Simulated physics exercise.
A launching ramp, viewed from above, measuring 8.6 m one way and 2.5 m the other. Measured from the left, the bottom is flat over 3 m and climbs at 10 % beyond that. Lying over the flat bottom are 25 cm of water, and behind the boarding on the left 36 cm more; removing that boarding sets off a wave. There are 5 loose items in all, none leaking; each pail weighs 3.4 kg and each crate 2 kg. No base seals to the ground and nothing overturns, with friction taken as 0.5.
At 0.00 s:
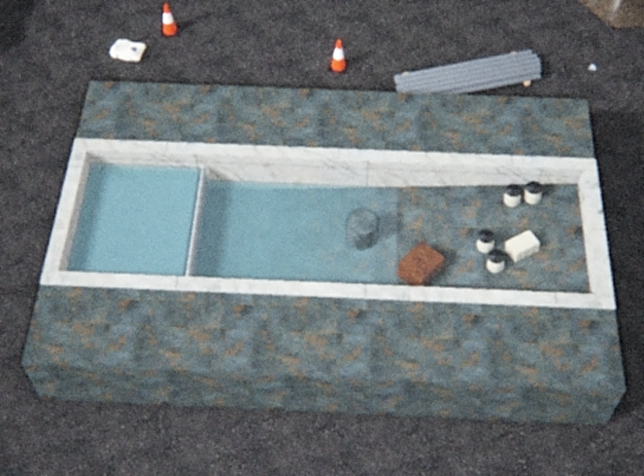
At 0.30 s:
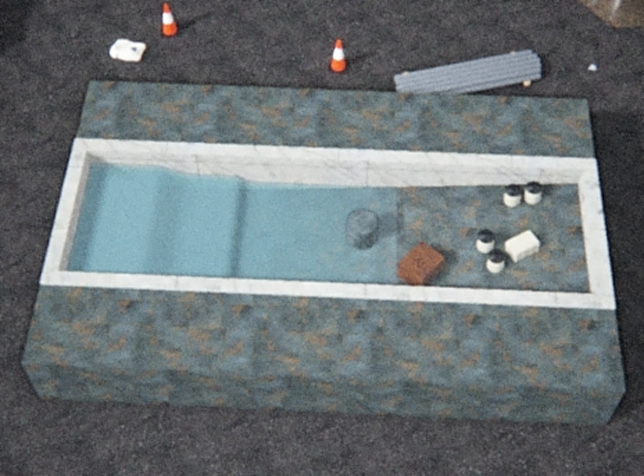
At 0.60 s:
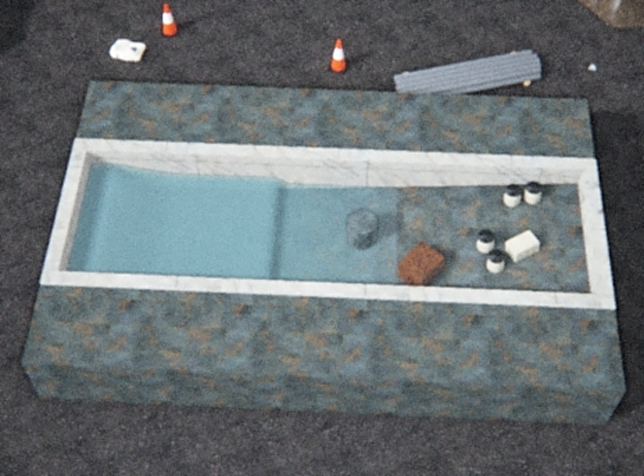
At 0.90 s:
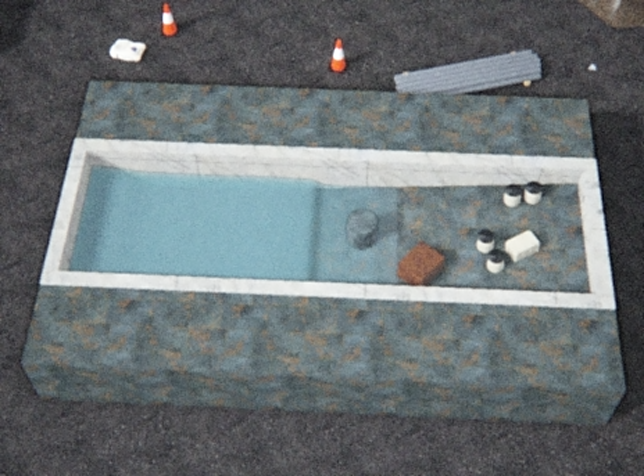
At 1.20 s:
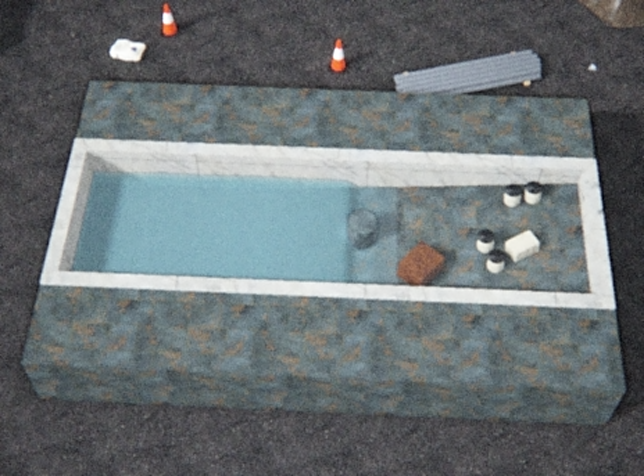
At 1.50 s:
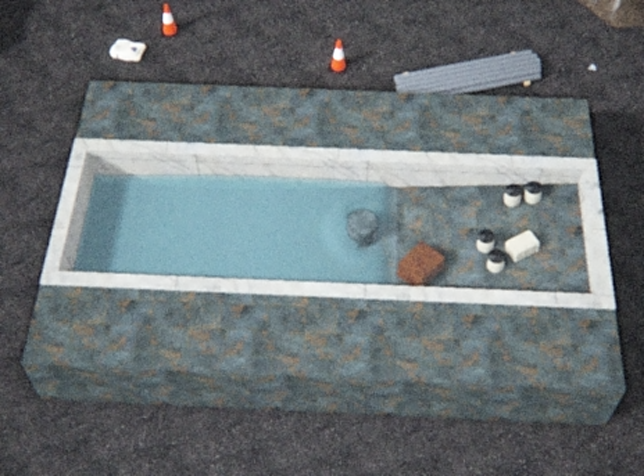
On a stone launching ramp seen from above, the board closing off the water at the left disappears and a low wave moves right through the shallow water, reaching a grey rounded object, while the brick and pails stay still.
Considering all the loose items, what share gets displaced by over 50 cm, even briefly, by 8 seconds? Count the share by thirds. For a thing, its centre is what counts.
It will come out at two thirds or higher.
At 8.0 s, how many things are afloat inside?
Count: 4.
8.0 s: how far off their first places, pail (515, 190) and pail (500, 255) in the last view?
Net displacement, in order: 250 cm; 300 cm.
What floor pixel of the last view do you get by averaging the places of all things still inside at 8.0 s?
About (406, 248).
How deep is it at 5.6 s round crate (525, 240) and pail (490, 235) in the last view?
I'd estimate 9 cm for the first and 11 cm for the second.
After 2.1 s 0 of 5 are over 50 cm from their spots; 0 afloat.
After 3.6 s 3 of 5 are over 50 cm from their spots; 4 afloat.
After 5.6 s 4 of 5 are over 50 cm from their spots; 4 afloat.
After 8.0 s 5 of 5 are over 50 cm from their spots, and 5 have been at some point; 4 afloat.
